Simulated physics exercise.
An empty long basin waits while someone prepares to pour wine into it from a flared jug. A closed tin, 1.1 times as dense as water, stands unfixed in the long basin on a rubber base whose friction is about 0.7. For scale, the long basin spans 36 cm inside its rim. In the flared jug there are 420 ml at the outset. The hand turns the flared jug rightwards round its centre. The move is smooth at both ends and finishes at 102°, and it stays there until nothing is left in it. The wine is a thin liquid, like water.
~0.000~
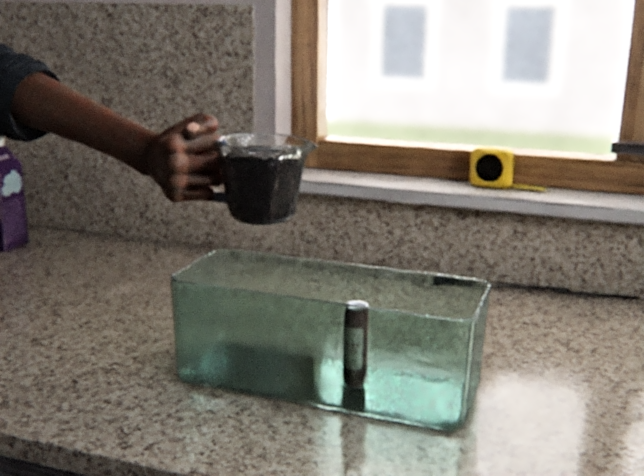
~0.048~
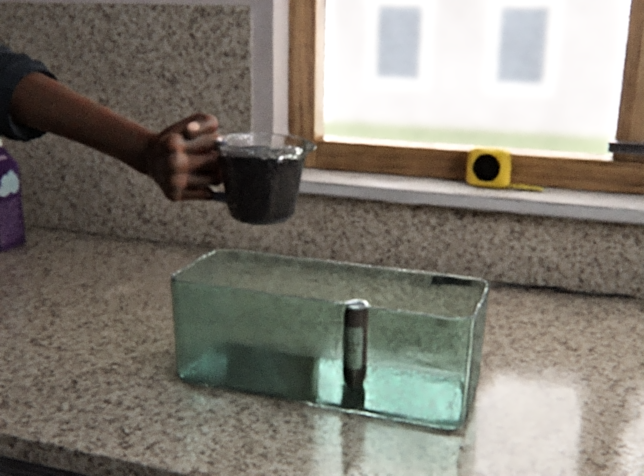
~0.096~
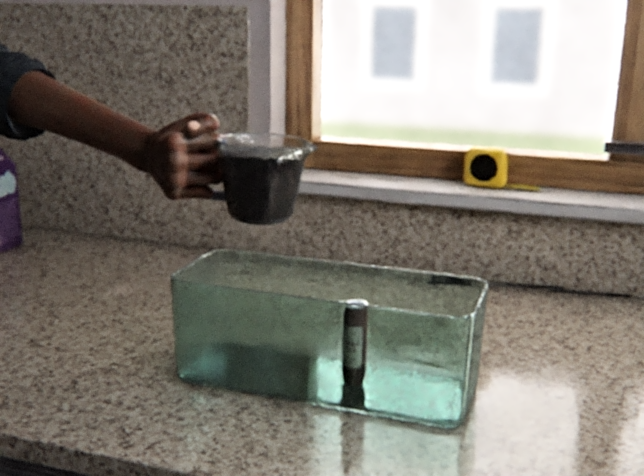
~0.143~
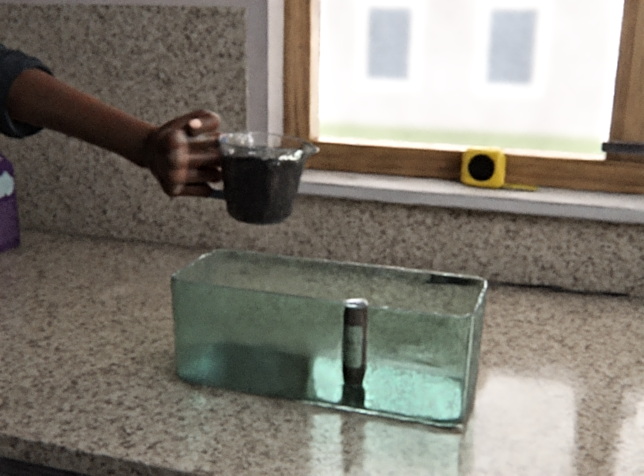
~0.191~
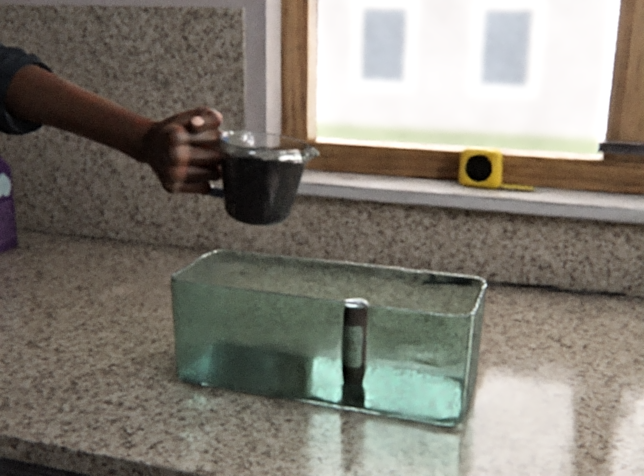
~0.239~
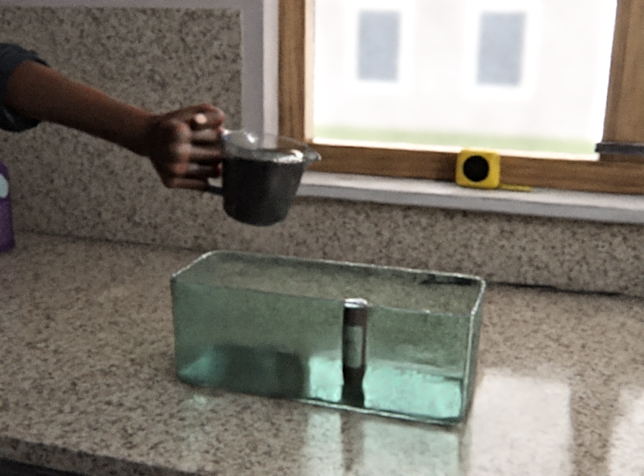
A flared jug of dark liquid, held by a hand above a long glass basin with a small upright tin in it, stayed level at first, then tilted slightly to the right.
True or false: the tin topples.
True.
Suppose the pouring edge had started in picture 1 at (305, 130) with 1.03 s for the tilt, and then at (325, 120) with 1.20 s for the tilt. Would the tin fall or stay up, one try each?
First it tips over; then it stays on its base.
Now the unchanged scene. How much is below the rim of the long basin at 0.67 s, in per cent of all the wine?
About 10%.
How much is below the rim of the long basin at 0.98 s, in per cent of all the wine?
Some 74 percent of the total.
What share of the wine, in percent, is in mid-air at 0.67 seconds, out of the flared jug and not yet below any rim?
Close to 20 in a hundred.
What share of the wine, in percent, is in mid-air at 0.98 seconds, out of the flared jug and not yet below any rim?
Near 12 percent.
By 0.67 s the tilt is 62° and 69 per cent is still to pour; the tin stands where it began.
By 0.98 s the tilt is 96° and 13 per cent is still to pour; the tin stands where it began.
By 1.31 s the tilt is 102° and 0 per cent is still to pour; the tin leans 14°.
By 1.67 s the tilt is 102° and 0 per cent is still to pour; the tin lies on its side.
At rest the tin lies on its side.
